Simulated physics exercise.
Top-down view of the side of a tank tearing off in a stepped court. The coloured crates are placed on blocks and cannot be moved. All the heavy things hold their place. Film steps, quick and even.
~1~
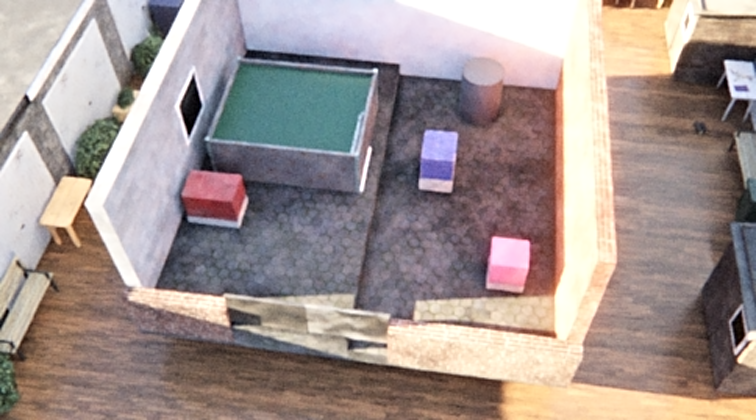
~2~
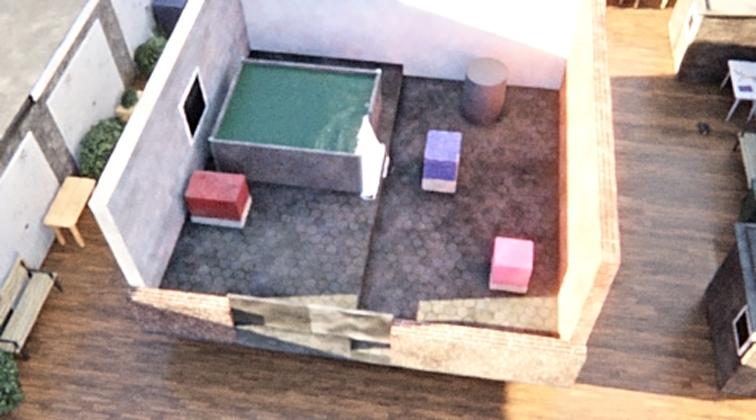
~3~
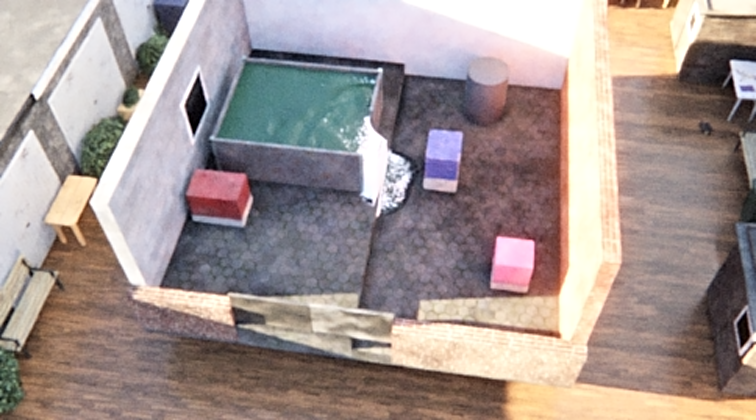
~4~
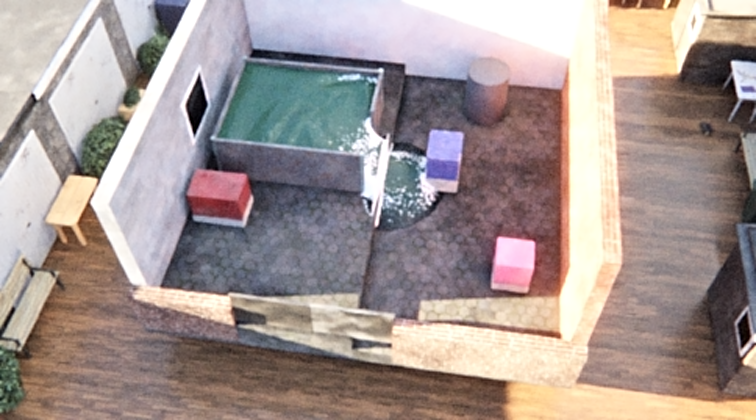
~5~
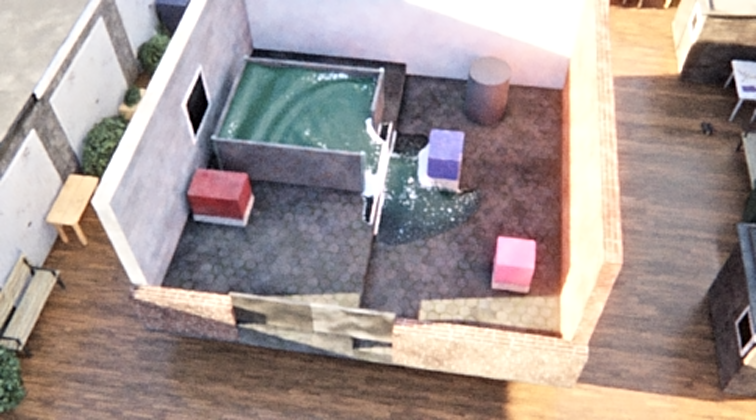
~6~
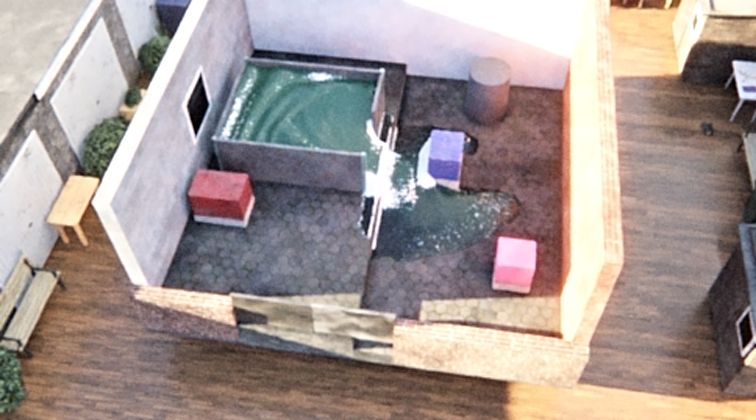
Green water pours from the tank's open right side and spreads around the purple block.
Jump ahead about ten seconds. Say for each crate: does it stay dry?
Blue crate: No, it gets wet; pink crate: No, it gets wet; red crate: Yes, it stays dry.
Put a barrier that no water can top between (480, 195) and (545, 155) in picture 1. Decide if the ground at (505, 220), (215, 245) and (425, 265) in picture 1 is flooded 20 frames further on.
One by one: Soaked, spared, soaked.
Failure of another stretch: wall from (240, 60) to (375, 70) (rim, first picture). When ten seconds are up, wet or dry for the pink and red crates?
As I see it, pink is doused and red is doused.
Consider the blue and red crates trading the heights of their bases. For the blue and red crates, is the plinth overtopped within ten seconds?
I'd say the blue crate gets swamped and the red crate is unharmed.
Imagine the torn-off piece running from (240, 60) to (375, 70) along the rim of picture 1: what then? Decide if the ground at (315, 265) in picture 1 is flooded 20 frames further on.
Spared.
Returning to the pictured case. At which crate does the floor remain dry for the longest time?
Easy - the one in red.
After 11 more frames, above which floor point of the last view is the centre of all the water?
Centre: Close to (377, 167).
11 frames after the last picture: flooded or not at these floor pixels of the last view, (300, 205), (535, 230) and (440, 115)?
Taking the three spots one by one, I'd call them clear, drenched and drenched.
A moment on, water covers 35 % of the floor; the blue crate water round its plinth, the pink crate water round its plinth, the red crate not reached.
Next, water covers 50 % of the floor; the blue crate water round its plinth, the pink crate water round its plinth, the red crate not reached.
Then, water covers 60 % of the floor; the blue crate water round its plinth, the pink crate water round its plinth, the red crate not reached.
Later, water covers 60 % of the floor; the blue crate water round its plinth, the pink crate water round its plinth, the red crate not reached.
In the end, water covers 60 % of the floor; the blue crate was topped, the pink crate was topped, the red crate stayed above the water.
